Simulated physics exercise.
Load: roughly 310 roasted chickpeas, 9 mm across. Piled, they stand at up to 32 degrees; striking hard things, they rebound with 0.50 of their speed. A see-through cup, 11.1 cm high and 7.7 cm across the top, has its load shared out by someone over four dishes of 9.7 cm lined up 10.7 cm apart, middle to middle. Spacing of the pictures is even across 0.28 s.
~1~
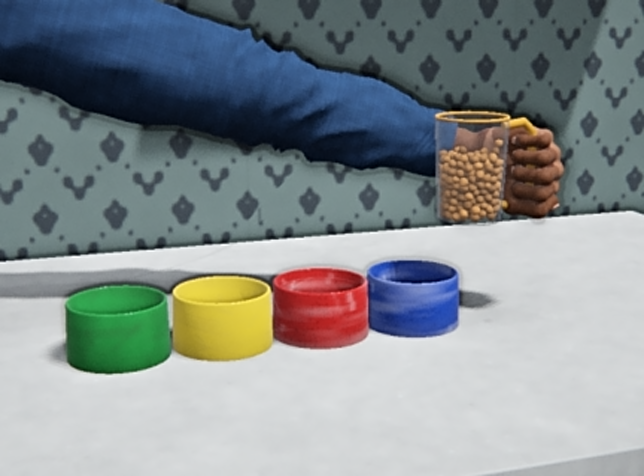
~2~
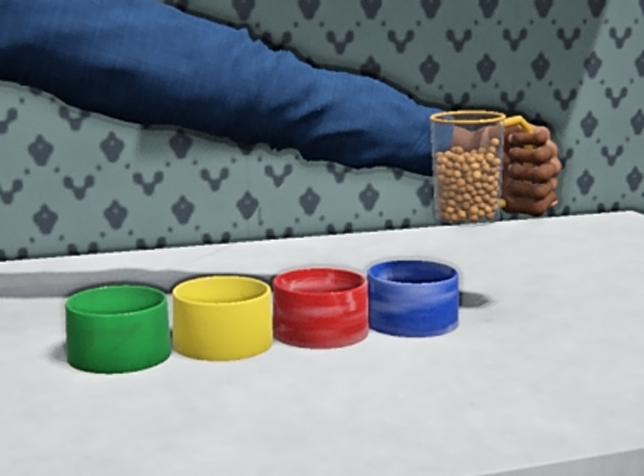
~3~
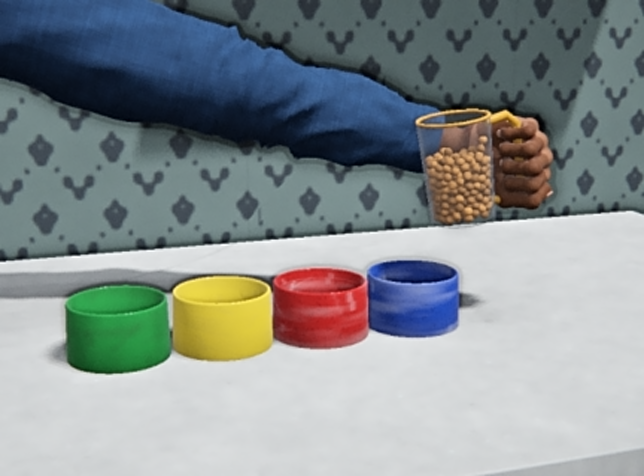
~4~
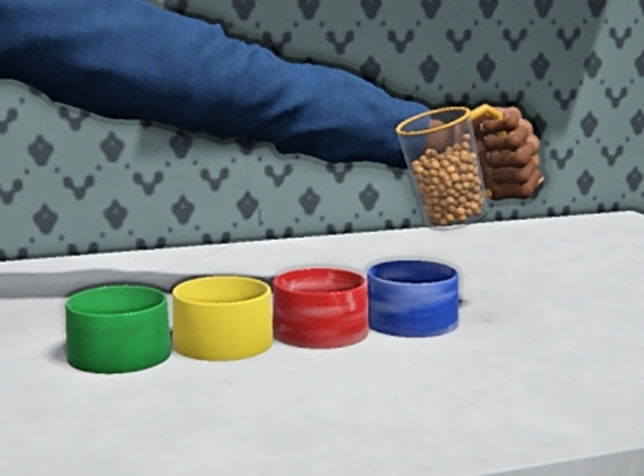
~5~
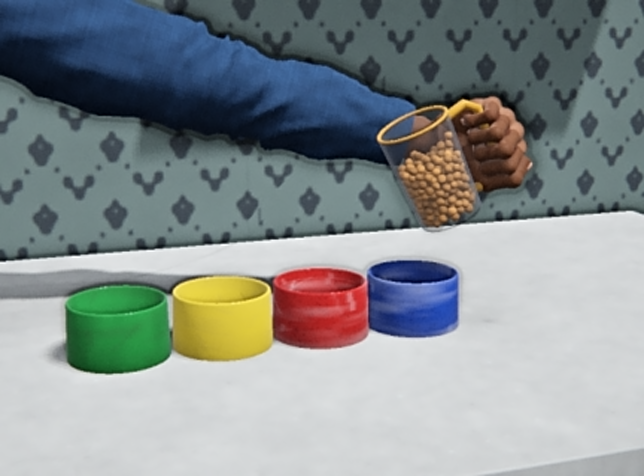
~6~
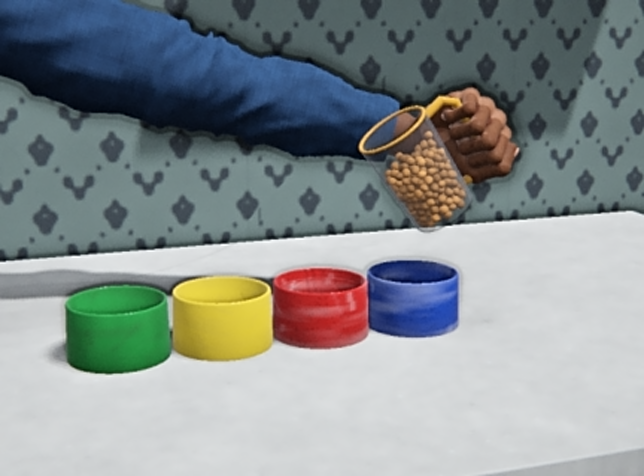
The clip opens on a hand holding a clear cup of roasted chickpeas upright behind a row of green, yellow, red and blue dishes on a pale table. The hand barely tilts the cup at first, then moves it a short way left while leaning it steadily further leftward, the chickpeas still inside.
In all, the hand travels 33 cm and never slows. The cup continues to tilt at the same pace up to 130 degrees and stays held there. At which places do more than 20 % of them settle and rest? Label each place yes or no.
Red: No. Blue: No. Green: Yes. Yellow: Yes. Counter: No.
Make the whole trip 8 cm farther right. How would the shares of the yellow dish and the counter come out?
Shares - yellow 70 / counter 10.
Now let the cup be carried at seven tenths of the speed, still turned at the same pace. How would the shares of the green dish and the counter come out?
Shares - green 0, counter 10.
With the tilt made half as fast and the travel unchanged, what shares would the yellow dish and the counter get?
The yellow dish would get 0 and the counter 0.
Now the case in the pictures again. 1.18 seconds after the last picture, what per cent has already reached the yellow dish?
Around 45 in a hundred by then.
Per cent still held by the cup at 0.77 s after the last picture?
25 %.
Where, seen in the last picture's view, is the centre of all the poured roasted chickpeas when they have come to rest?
Somewhere near (163, 336) in the last picture.
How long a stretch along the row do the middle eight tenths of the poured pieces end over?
It spans roughly 14 centimetres along the row.
Then, 0.47 s after the last picture, tilt 106 degrees; cup holds 100 %.
Then, 0.77 s after the last picture, tilt 130 degrees; cup holds 25 %, green 10 %, yellow 55 %.
Then, 1.18 s after the last picture, tilt 130 degrees; cup holds 0 %, green 45 %, yellow 45 %.
In the end, red 0 %, blue 0 %, green 45 %, yellow 45 %, counter 10 %.
